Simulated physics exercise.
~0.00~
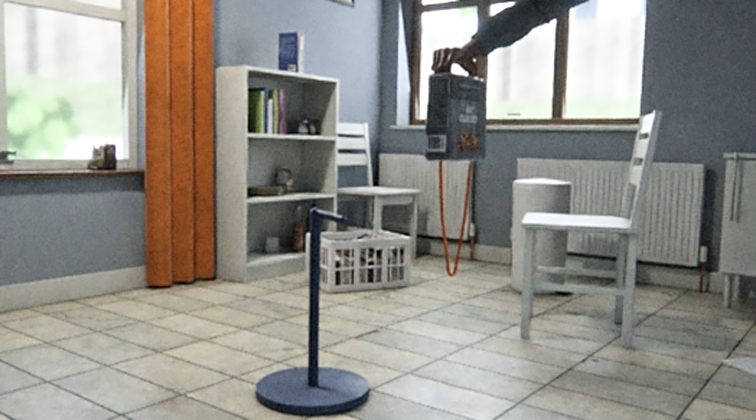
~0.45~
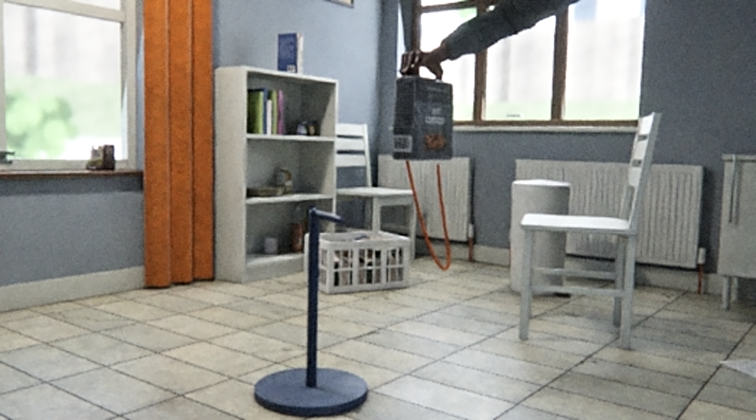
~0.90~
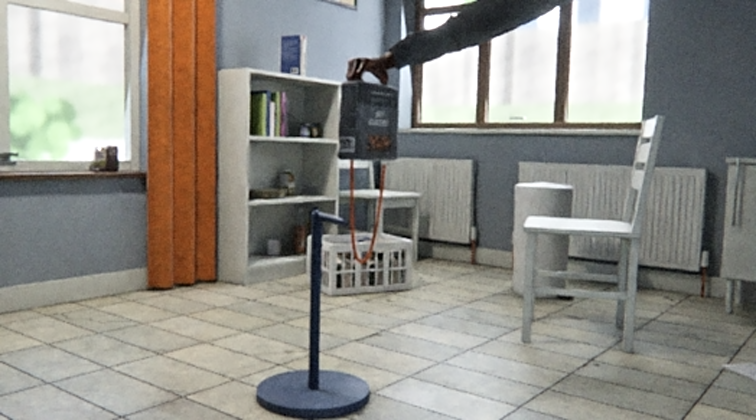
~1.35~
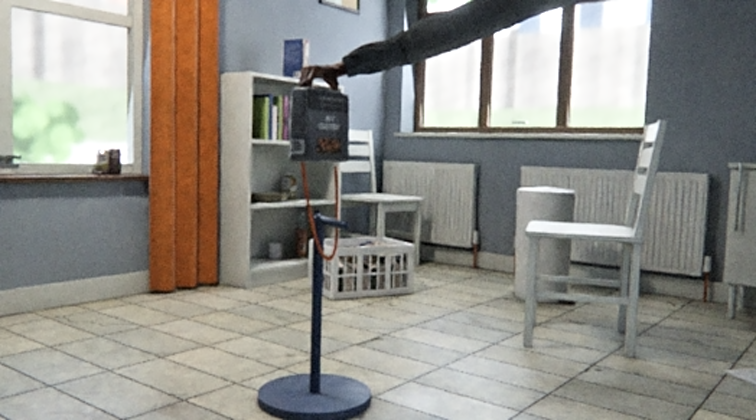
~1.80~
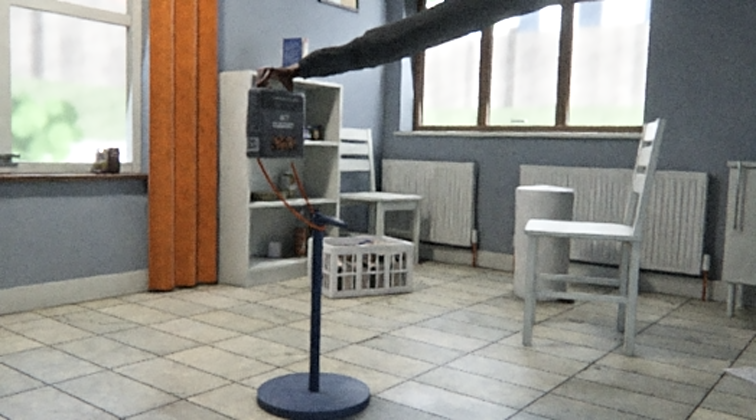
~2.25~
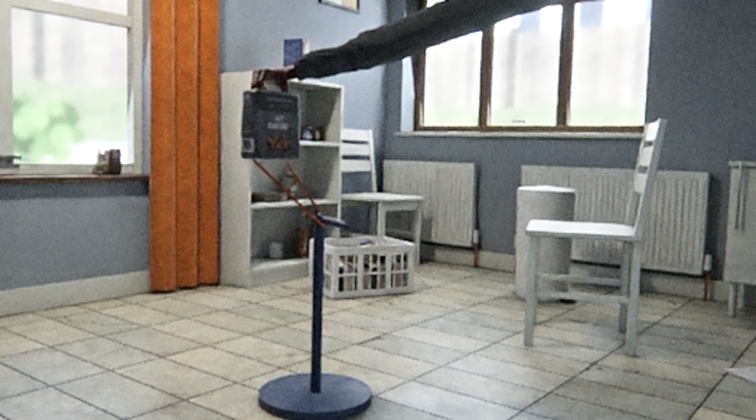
An arm carrying a grey bag leftward past a blue post, its dangling orange cord catching on the hook and pulling tight.
